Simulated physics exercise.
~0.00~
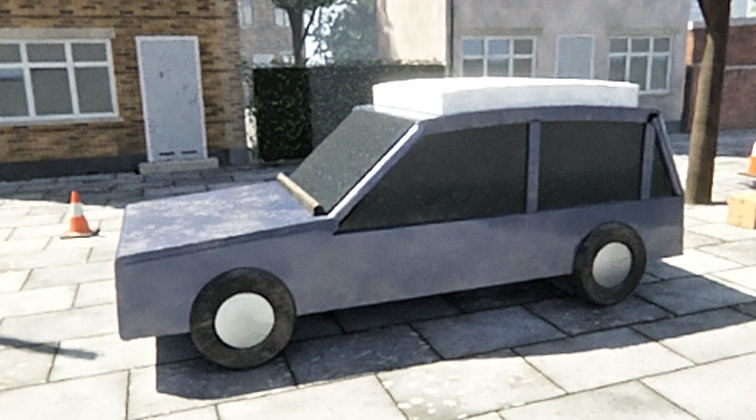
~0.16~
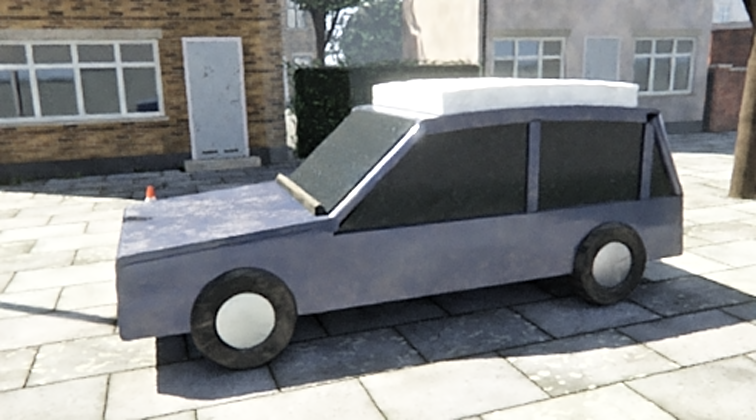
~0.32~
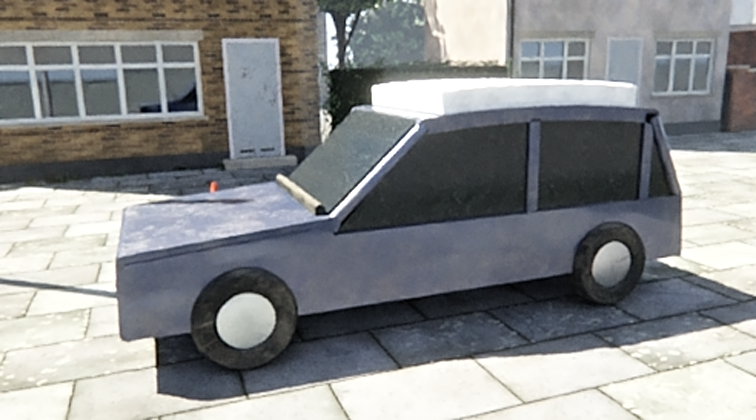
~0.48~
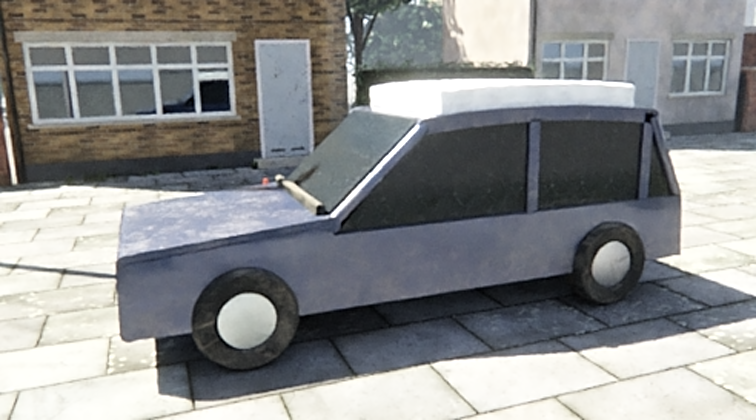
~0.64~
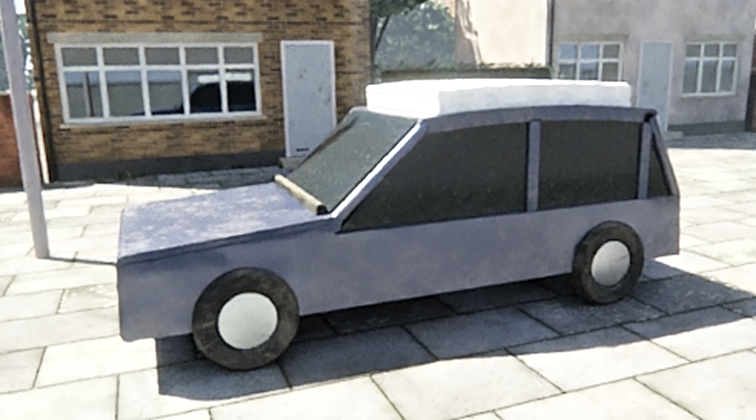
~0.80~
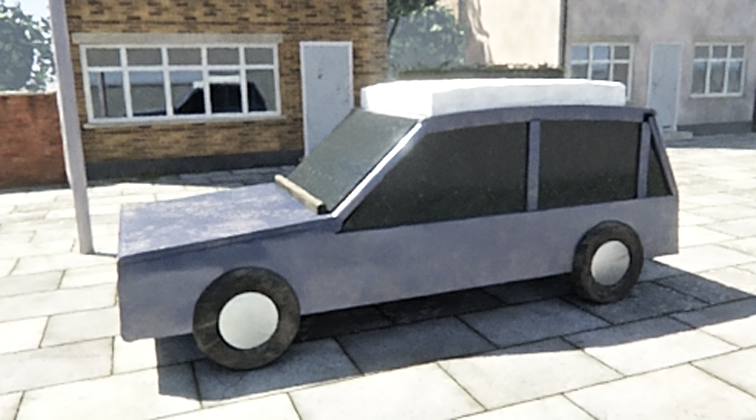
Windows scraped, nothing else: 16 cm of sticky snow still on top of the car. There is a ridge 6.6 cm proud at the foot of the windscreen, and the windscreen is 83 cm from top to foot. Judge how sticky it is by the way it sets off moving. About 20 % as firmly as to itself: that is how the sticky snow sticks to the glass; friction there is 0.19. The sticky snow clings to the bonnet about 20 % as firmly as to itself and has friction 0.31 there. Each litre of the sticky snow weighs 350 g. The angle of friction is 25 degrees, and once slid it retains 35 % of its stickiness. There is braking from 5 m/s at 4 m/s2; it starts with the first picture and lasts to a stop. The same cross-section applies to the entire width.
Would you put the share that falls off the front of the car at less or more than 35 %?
My call: Less.
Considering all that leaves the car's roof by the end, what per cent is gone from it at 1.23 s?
It stands at about 30 percent.
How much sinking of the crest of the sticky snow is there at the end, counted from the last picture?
Measured change: About 0 cm.
By 1.23 s, 83 % of the snow is on the roof, 17 % on the glass, none on the bonnet and none has gone off the nose.
By 1.74 s, 46 % of the snow is on the roof, 34 % on the glass, 20 % on the bonnet and none has gone off the nose.
By 2.24 s, 38 % of the snow is on the roof, 29 % on the glass, 33 % on the bonnet and none has gone off the nose.
By 2.75 s, 38 % of the snow is on the roof, 28 % on the glass, 34 % on the bonnet and none has gone off the nose.
By 2.90 s, at the end, 38 % of the snow is on the roof, 28 % on the glass, 34 % on the bonnet and none has gone off the nose.
